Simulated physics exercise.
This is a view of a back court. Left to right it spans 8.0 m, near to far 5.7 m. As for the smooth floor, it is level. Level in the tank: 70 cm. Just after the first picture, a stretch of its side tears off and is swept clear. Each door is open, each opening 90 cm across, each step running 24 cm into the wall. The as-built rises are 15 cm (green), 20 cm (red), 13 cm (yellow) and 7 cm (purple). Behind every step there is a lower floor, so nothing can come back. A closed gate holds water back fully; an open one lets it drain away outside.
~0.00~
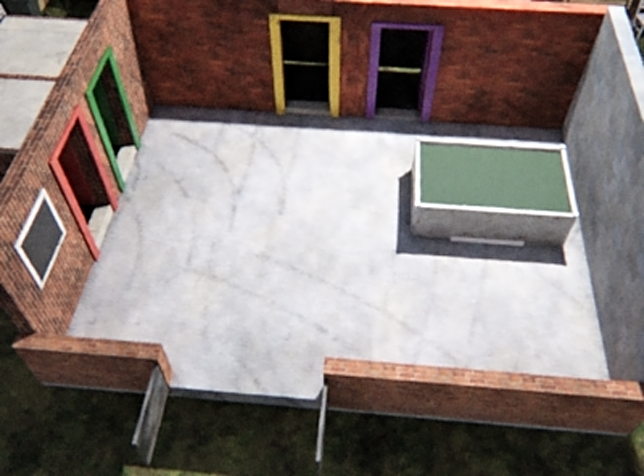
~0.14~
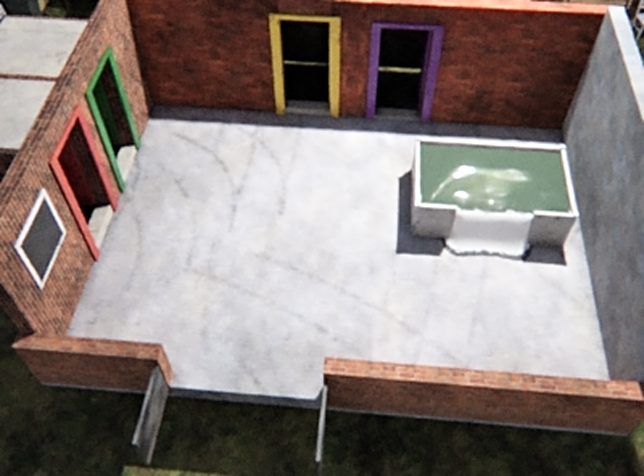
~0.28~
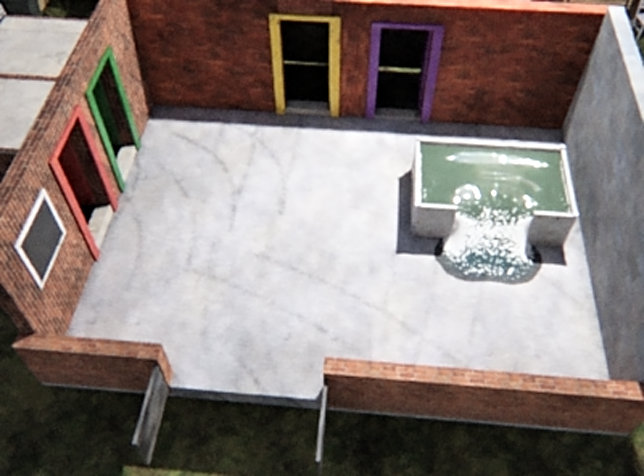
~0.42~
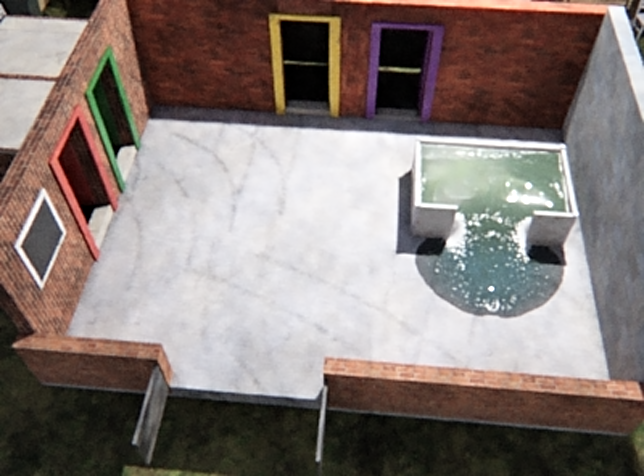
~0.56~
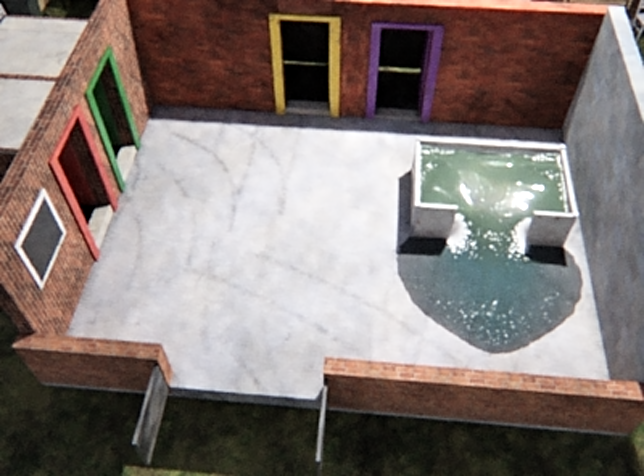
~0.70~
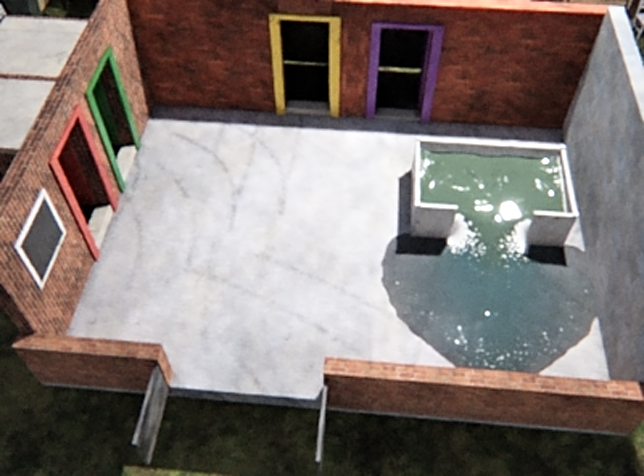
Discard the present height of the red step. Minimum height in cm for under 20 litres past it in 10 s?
Approx. 6 cm.
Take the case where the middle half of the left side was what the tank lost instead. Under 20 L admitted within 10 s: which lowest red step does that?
You'd want it roughly 10.0 centimetres tall.
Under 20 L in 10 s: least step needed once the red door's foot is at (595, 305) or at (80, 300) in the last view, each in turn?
About 13.5 and 8.5 cm.
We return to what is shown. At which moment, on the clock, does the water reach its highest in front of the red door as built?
At roughly 6.5 s.
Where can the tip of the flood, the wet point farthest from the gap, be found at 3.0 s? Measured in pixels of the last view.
Pixel: About (105, 365).
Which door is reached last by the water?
It's the yellow one.
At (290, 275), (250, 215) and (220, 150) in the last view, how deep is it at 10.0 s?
That's 3, 2 and 5 cm, in the order given.
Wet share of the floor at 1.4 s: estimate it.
Close to 20 per cent is wet.
After 1.4 s water covers 20 % of the floor, deepest (50 cm) near (610, 408); it has not reached the red door.
After 3.0 s water covers 35 % of the floor, deepest (26 cm) near (523, 324); it has not reached the red door.
After 10.0 s water covers 90 % of the floor, deepest (10 cm) near (147, 127); 7 cm at the red door, 0 litres in over its 20 cm step.
At the red door as built, the water arrived by 4.5 s and peaked near 11 cm at 6.4 s.
Run again over the same 10 s with other heights there, 34 litres in over 5 cm, 11 litres over 7 cm. The limit of 20 litres is kept from about 6 cm up.
